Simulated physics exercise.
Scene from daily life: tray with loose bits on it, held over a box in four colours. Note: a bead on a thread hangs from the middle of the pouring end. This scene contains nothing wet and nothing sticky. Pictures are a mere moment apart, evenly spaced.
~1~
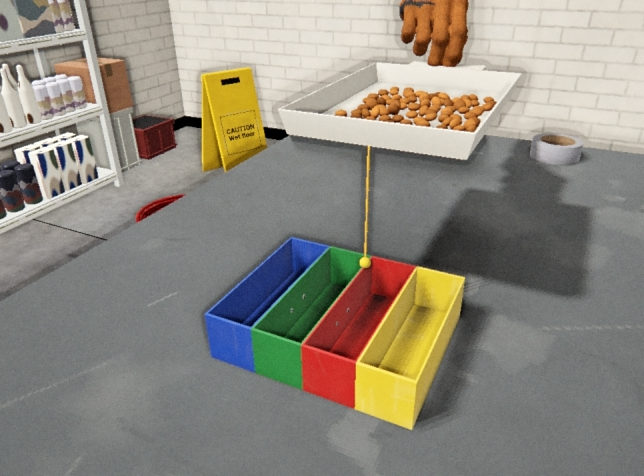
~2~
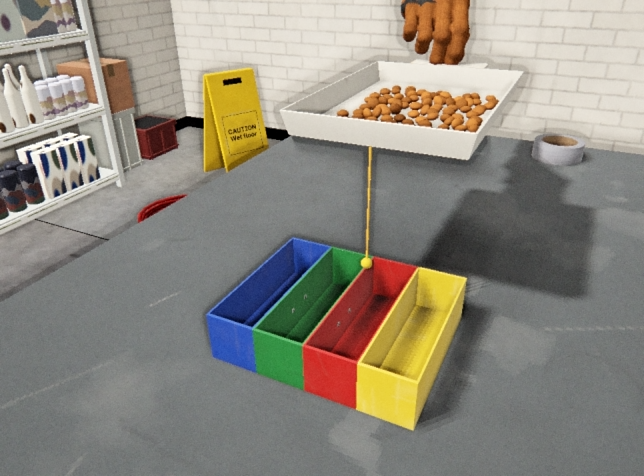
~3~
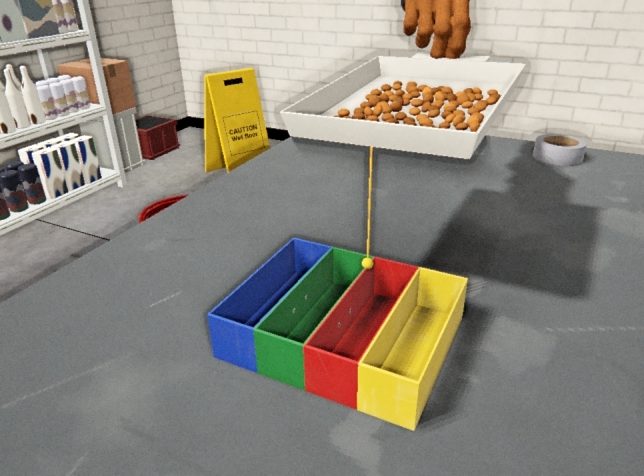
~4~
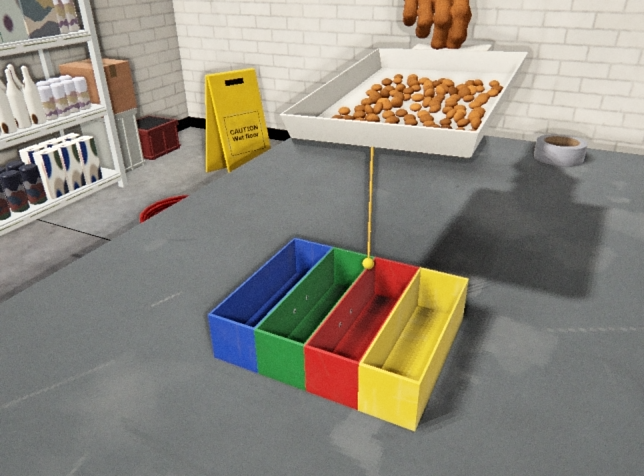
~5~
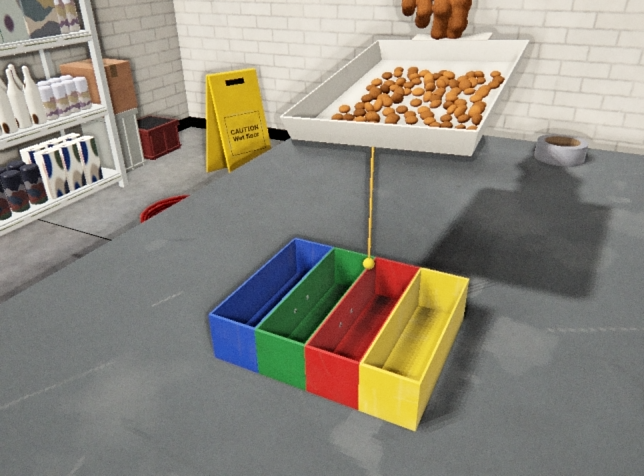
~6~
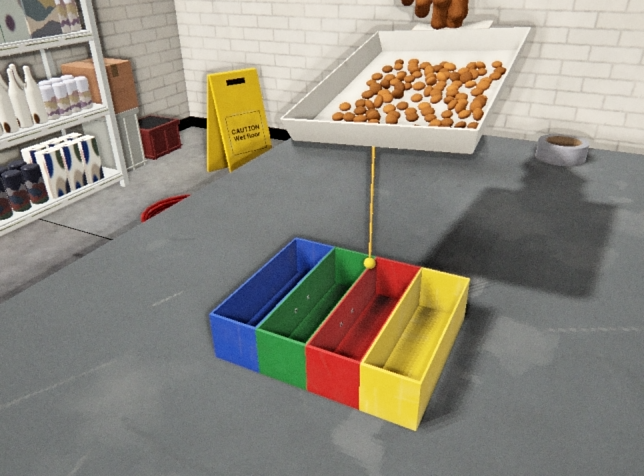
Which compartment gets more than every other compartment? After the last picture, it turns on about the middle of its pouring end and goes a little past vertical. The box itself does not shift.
The blue compartment gets the most.
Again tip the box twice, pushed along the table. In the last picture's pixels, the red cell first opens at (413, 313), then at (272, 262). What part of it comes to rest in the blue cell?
About 30 and 0 per cent respectively.
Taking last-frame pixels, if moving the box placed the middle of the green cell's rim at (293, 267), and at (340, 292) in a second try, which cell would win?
In order: That green cell, the blue one.
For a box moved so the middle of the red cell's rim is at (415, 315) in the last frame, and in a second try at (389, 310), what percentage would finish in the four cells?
First placement near 30 percent, second near 70 percent.
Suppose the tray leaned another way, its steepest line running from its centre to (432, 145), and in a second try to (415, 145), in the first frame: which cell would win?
The first time it is the yellow one, and the second time it is that yellow cell.
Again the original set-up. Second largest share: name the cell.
Number two is the green one.
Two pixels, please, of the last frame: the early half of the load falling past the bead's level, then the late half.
It passes near (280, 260) first and then near (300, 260).
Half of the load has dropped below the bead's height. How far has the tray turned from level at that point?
Close to 95 degrees, I reckon.
Just after the last frame, tray tipped steeply; every one on the tray.
A moment on, tray tipped right over; roughly half on the tray; roughly a quarter in the blue cell; just a few in the green cell; just a few in the red cell; roughly a quarter falling or outside the box.
Further on, tray tipped past a quarter turn; roughly two thirds in the blue cell; roughly a quarter in the green cell; about a tenth in the red cell; about a tenth falling or outside the box.
When it is over, tray tipped past a quarter turn; roughly two thirds in the blue cell; roughly a quarter in the green cell; about a tenth in the red cell; not one in the yellow cell; about a tenth outside the box.
